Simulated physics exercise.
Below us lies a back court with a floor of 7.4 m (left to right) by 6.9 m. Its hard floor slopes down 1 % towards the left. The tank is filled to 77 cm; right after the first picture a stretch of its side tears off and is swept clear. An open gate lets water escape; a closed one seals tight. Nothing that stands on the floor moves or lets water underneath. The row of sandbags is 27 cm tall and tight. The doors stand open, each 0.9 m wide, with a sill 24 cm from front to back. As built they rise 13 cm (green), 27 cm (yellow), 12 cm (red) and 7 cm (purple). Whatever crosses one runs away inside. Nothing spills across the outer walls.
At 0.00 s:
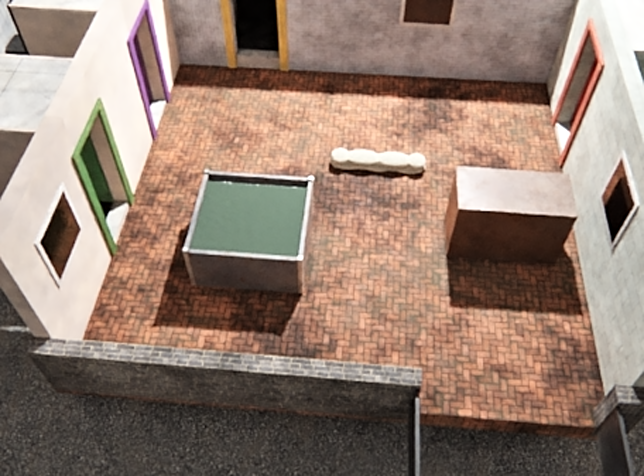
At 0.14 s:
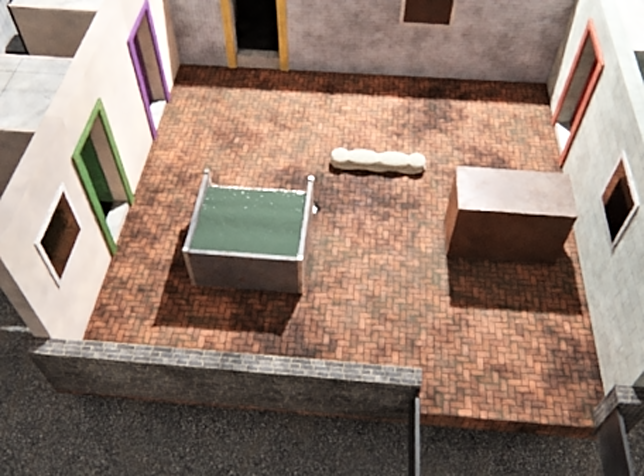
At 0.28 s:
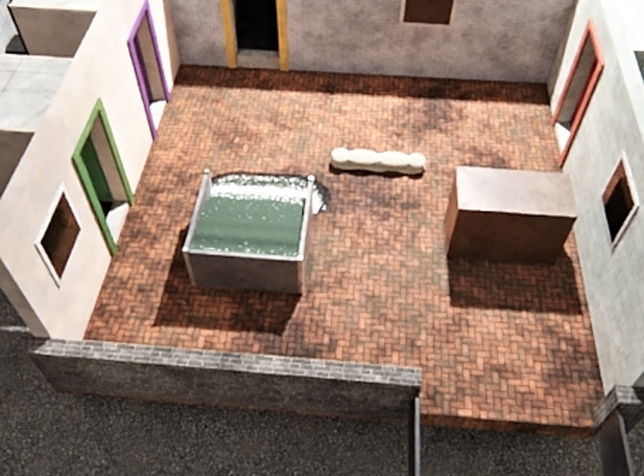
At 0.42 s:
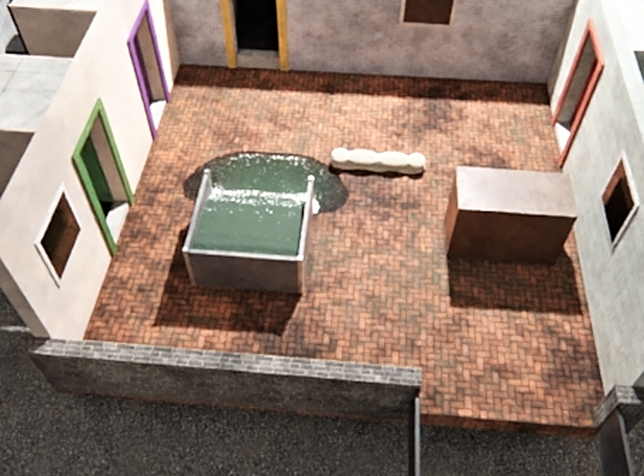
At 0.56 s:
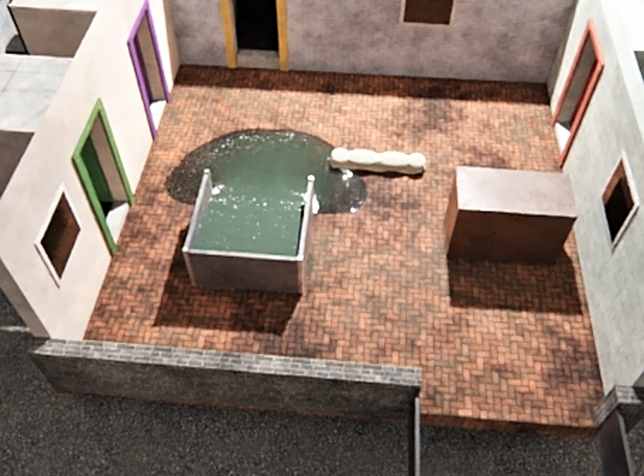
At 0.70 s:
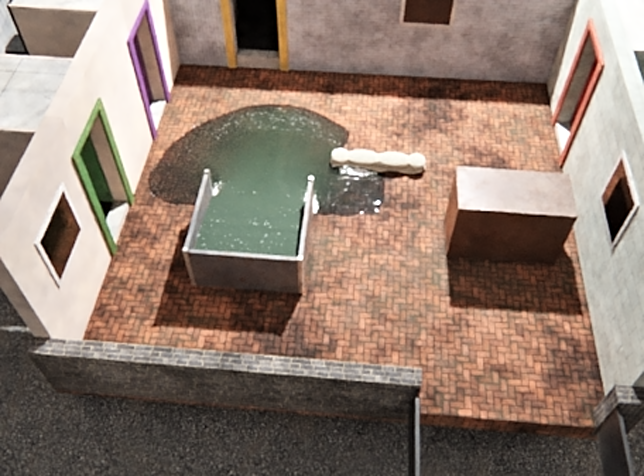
A walled back court with a reddish brick floor is seen from above by a still camera. A grey tank of green water stands left of centre, with a knobbly pale bar behind it, a brown block to the right, green and purple doorways on the left, yellow at the back and red on the right. The tank's far side opens and water pours out, spreading backward and sideways across the bricks and around the near end of the pale bar.
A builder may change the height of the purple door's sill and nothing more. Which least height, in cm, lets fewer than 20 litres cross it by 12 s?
About 12 cm.
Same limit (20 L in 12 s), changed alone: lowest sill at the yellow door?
About 24 cm at yellow.
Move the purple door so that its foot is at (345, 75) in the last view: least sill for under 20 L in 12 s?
About 20 cm.
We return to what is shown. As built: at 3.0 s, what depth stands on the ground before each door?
Depths in cm: Green 1, yellow 21, red 0, purple 13.
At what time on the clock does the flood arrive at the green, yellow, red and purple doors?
Green 3.8 s, yellow 1.0 s, red 3.8 s, purple 1.0 s.
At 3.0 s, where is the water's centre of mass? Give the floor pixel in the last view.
Near (282, 126).
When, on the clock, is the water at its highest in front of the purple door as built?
Around 3.4 s.
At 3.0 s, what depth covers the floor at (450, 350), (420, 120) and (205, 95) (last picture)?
About 0, 2 and 20 cm.
After 1.4 s water covers 30 % of the floor, deepest (31 cm) near (276, 70); 10 cm at the purple door, 0 litres in over its 7 cm sill.
After 3.0 s water covers 40 % of the floor, deepest (26 cm) near (180, 65); 13 cm at the purple door, 19 litres in over its 7 cm sill.
After 12.0 s water covers 85 % of the floor, deepest (8 cm) near (328, 388); 6 cm at the purple door, 75 litres in over its 7 cm sill.
At the purple door as built, the water arrived by 1.1 s and peaked near 17 cm at 3.4 s.
With a sill of 9.5 cm, 41 litres would have come in within the 12 s; with 13 cm, 13 litres. So under 20 litres takes about 12 cm.
